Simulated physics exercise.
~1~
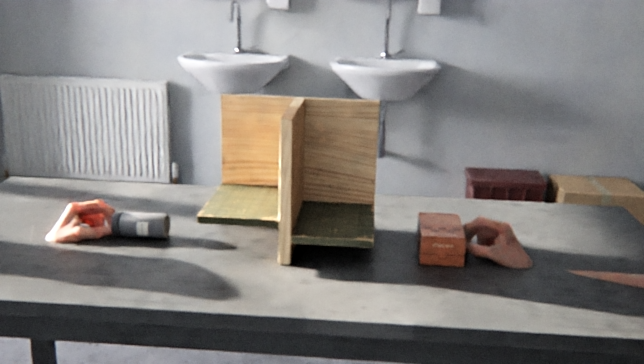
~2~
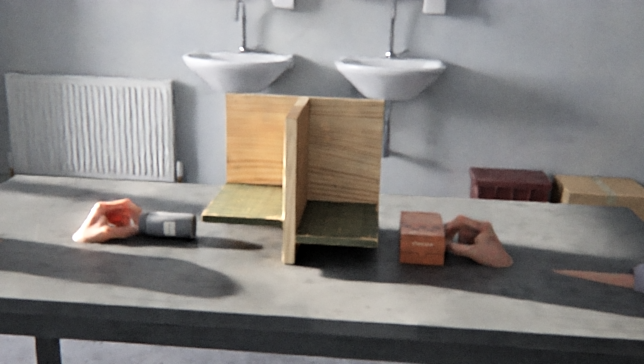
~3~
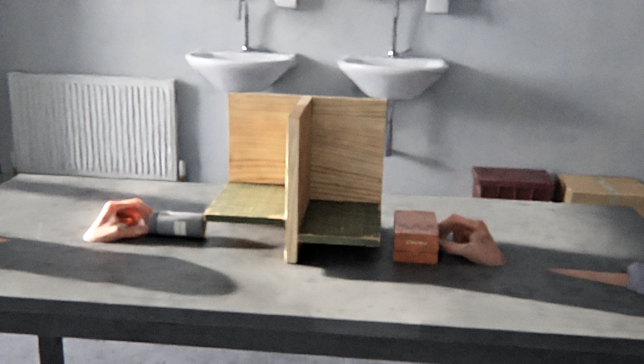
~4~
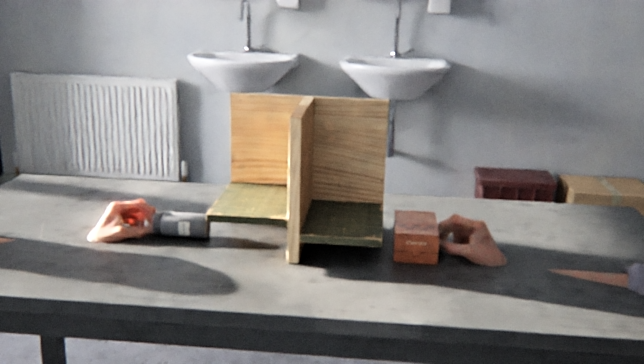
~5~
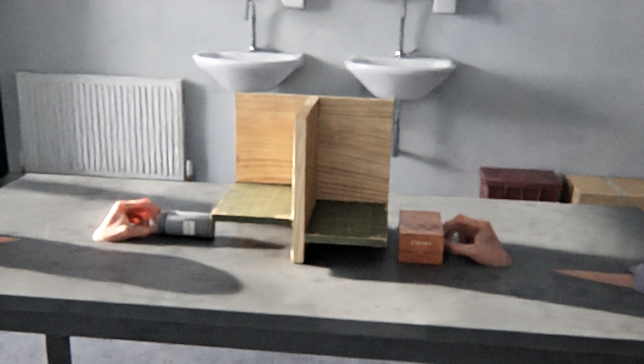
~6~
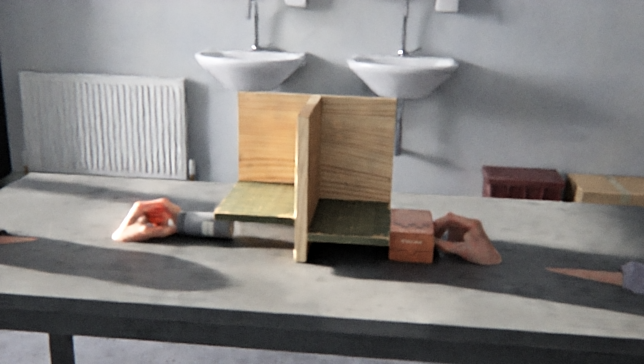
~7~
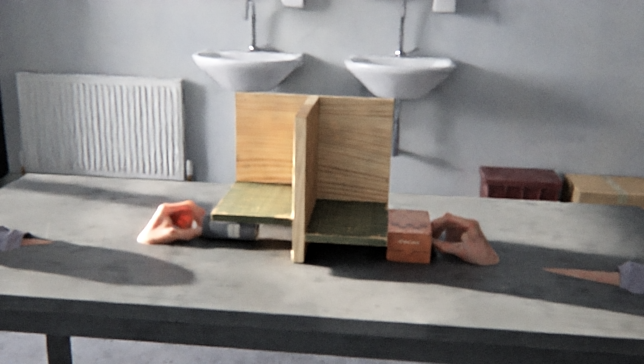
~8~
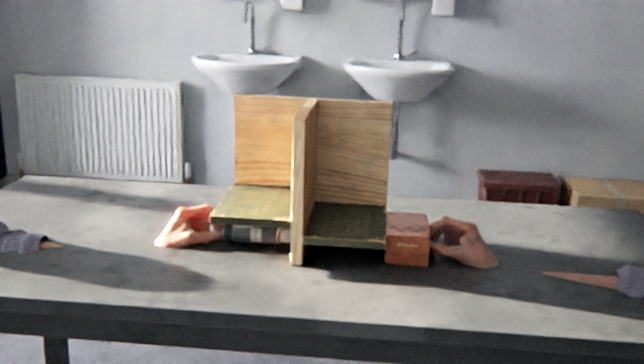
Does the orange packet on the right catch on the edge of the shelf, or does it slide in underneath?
The orange packet catches on the edge of the shelf and stays outside, while the grey shaker on the left slides in.
